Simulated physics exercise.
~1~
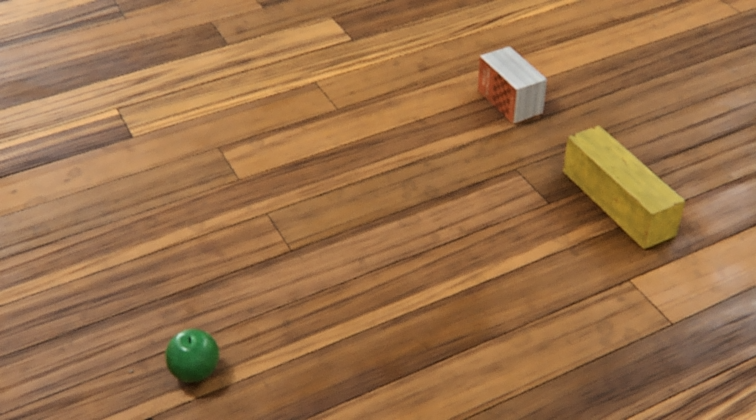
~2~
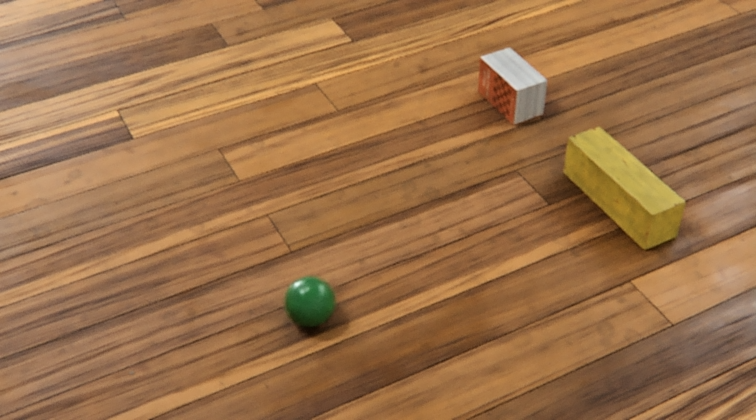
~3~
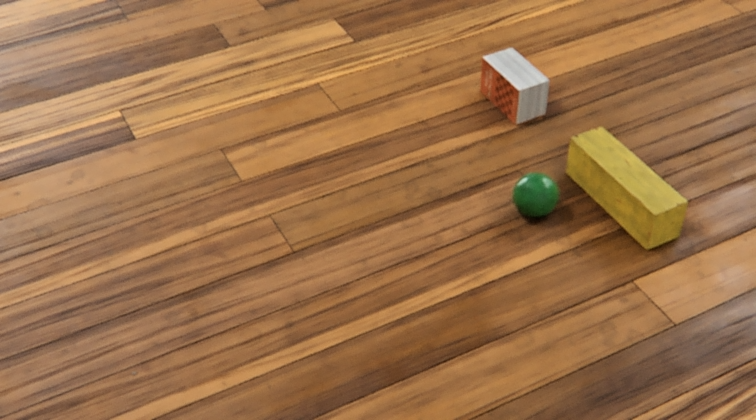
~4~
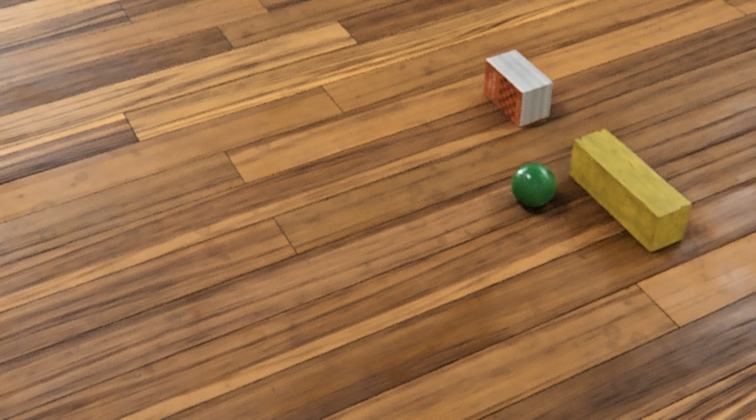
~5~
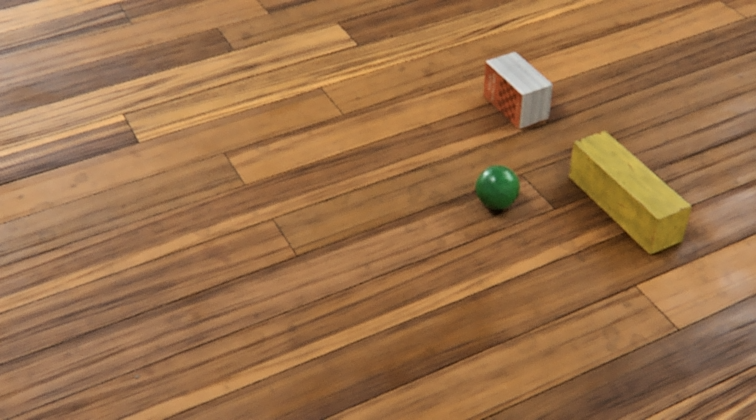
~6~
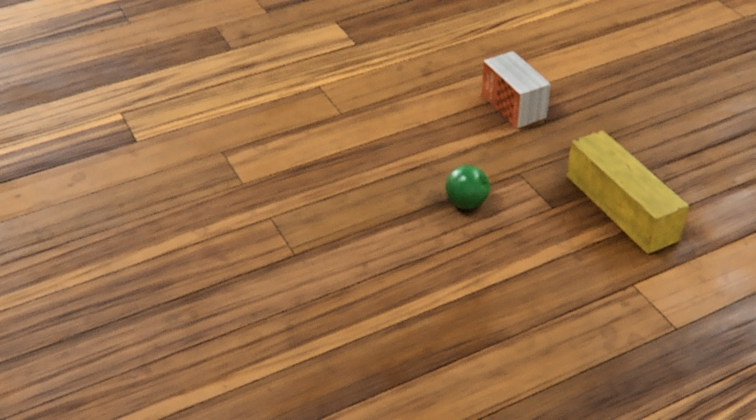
Yellow block and smaller orange-and-white block standing on a wooden floor as a green ball rolls toward them, then bounces back left.
